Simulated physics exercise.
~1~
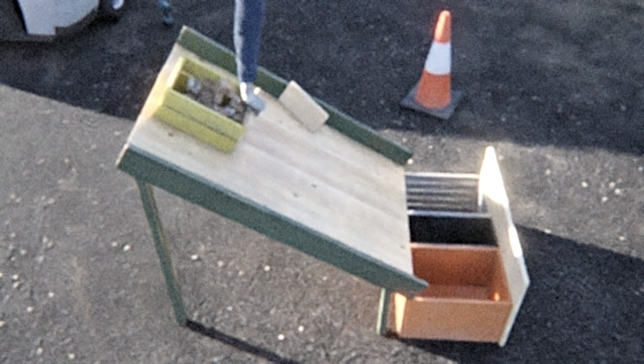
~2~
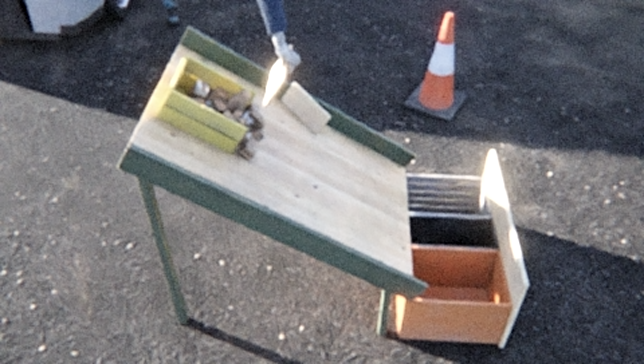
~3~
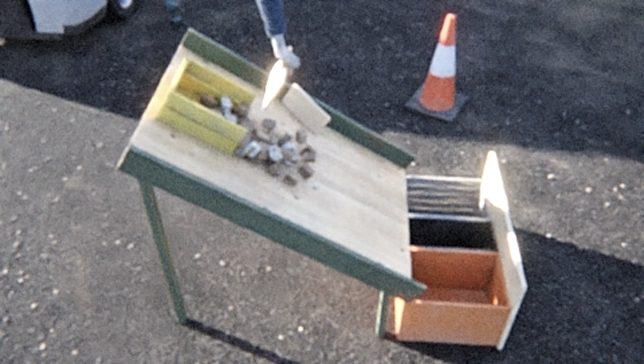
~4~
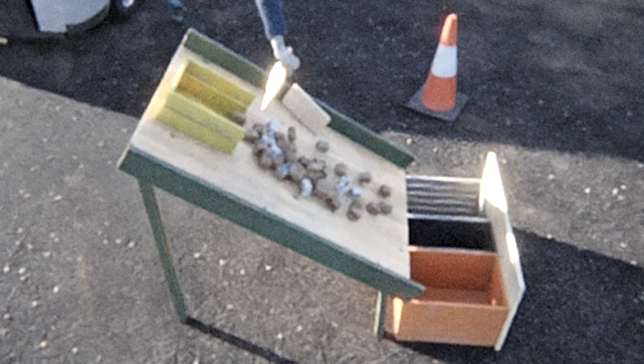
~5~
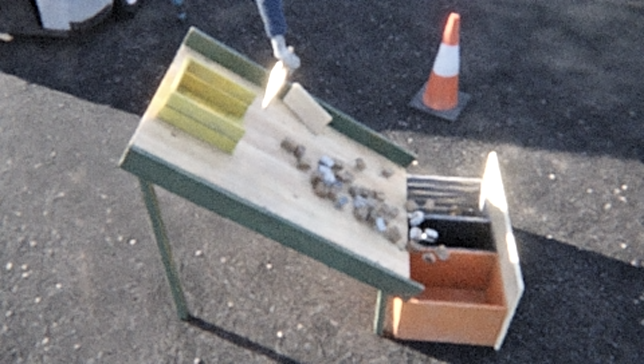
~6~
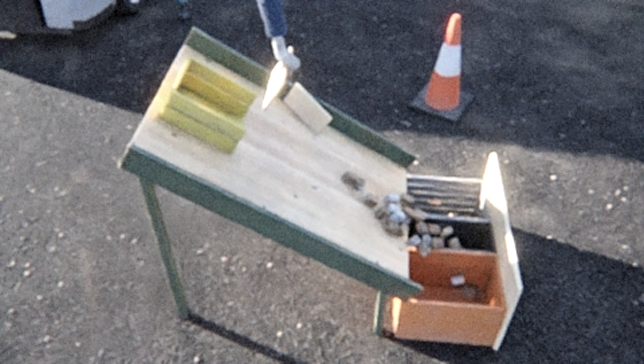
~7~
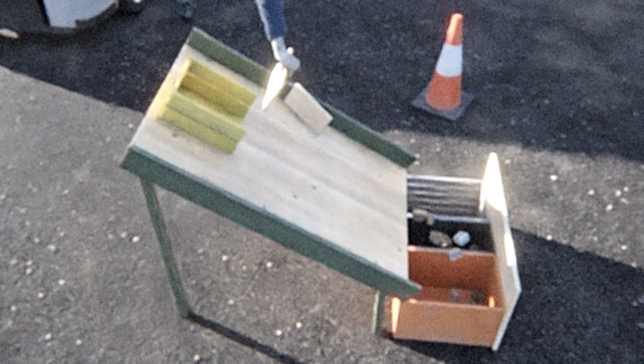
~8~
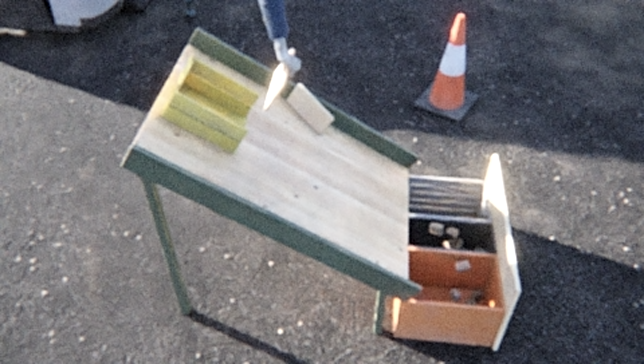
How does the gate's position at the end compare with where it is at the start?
At the start the gate is at the open side of the yellow pen, in front of the small pieces. At the end the hand is holding it farther up and to the right, clear of the pen's opening.
The clip shows a hand lifting a gate away from a yellow pen on a sloping table, letting small loose pieces tumble down past an angled board and drop into the containers below, leaving the slope empty and pieces lying in the black tote and orange tub.
